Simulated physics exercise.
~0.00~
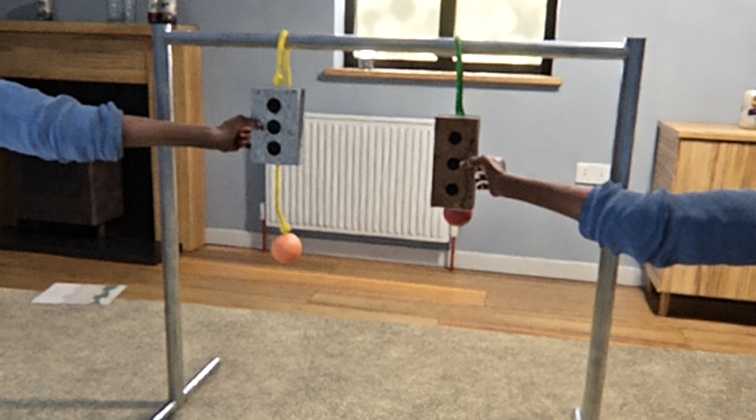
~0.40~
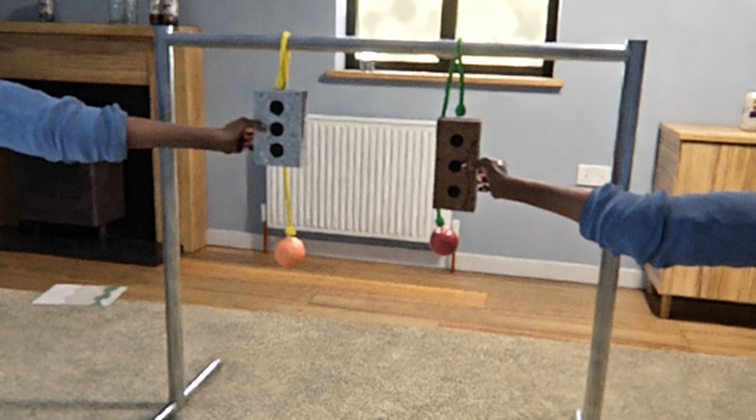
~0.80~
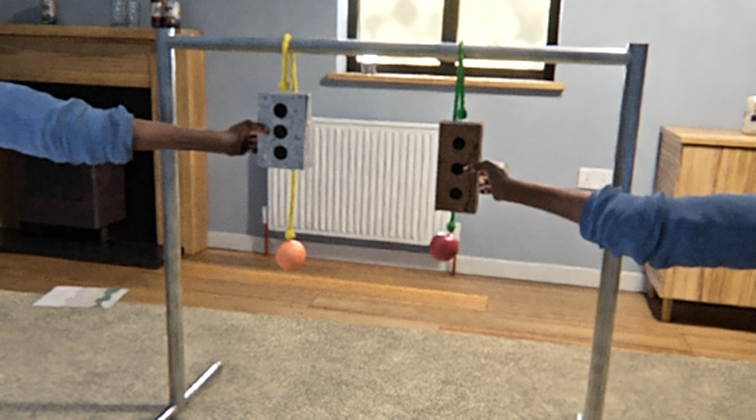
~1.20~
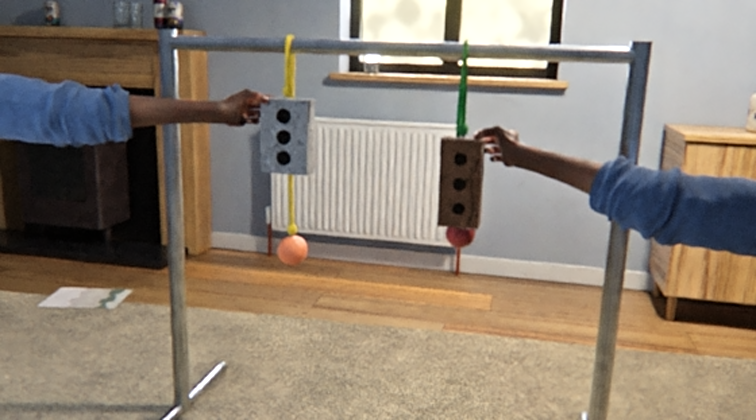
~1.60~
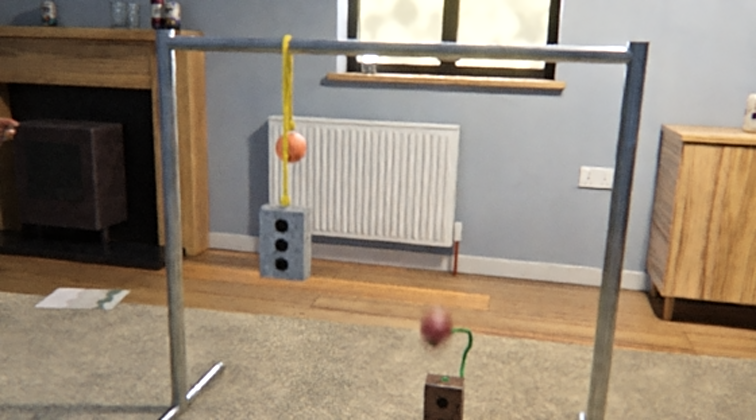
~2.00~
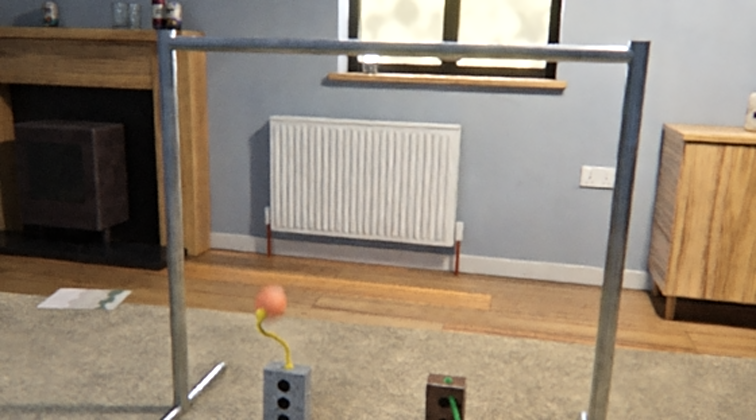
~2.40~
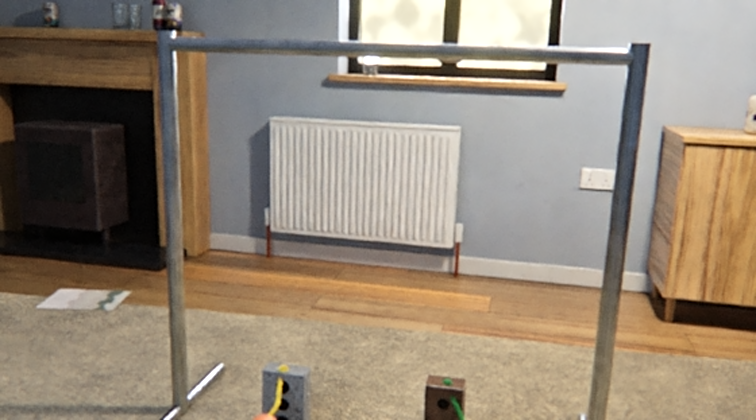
A living room with grey-blue walls, a white radiator and a beige carpet is seen from the front through a slightly swaying camera, with a metal rail standing across the view. Two blue-sleeved arms reach in from either side, holding a grey paver on a yellow rope at left and a brown brick on a green rope at right, with an orange and a red apple dangling as counterweights. The hands let go and draw back. The brick drops to the floor first, pulling its rope and the apple over the rail. The paver falls too, its orange rising before following it down. Both blocks end on the carpet beneath the bare rail.
